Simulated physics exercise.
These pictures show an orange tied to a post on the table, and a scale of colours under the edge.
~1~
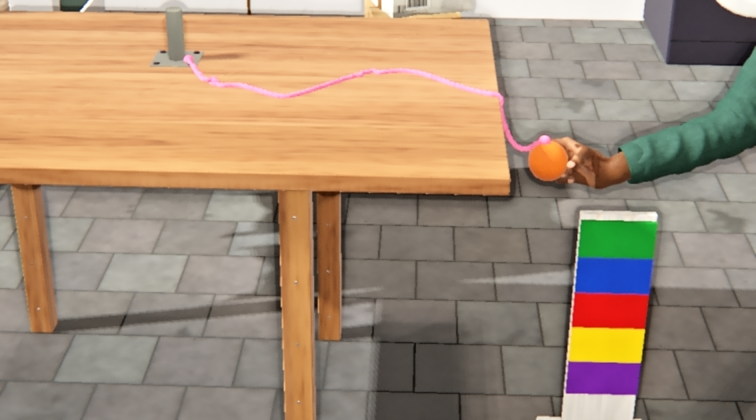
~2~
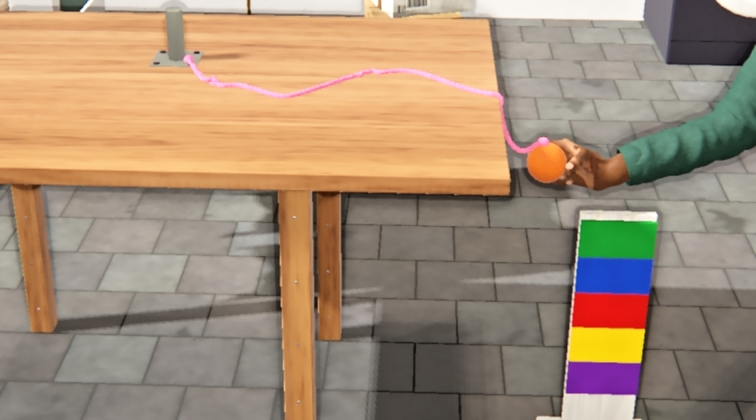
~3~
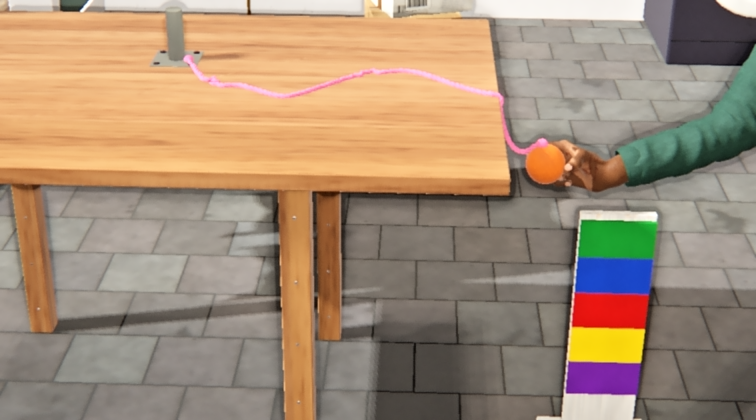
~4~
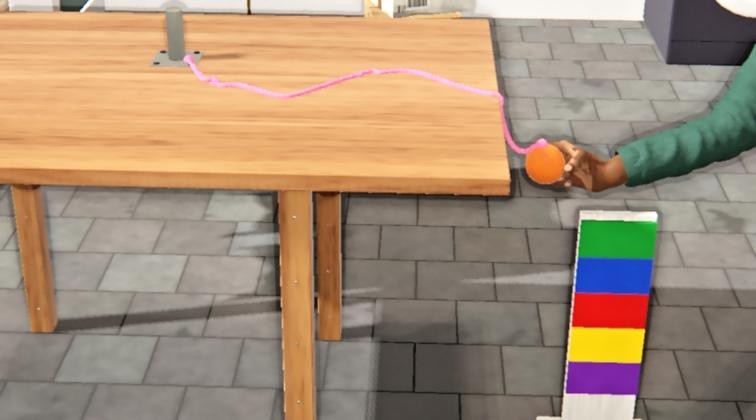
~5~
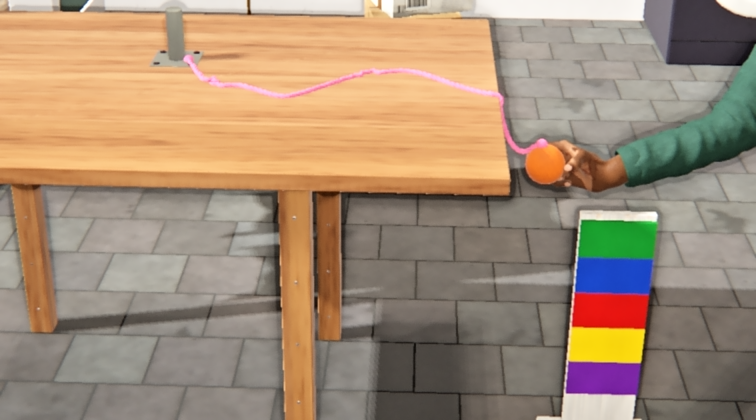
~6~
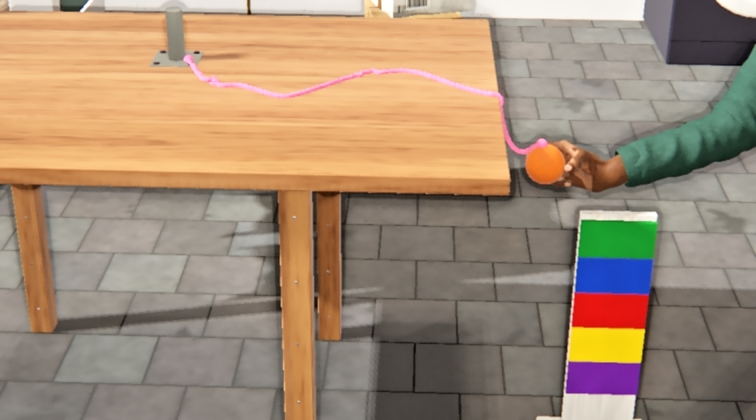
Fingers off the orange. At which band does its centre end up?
The red one.
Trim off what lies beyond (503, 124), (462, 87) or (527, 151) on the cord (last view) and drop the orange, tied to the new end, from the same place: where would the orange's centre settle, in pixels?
The places are (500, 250), (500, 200) and (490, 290).
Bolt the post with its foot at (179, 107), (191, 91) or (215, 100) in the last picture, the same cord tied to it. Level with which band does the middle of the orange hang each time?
One after the other, yellow; yellow; purple.
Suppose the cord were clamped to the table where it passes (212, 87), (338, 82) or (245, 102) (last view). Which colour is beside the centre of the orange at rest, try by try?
One after the other, blue; green; blue.
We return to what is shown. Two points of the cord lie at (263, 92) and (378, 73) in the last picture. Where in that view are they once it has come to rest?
They go to (334, 76) and to (478, 94).
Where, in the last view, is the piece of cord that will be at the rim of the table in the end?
At (397, 71), roughly.
Soon after, orange near (510, 290); level with red.
Then, orange near (474, 301); level with red.
At rest, orange near (490, 305); level with red. The cord holds its middle at red.
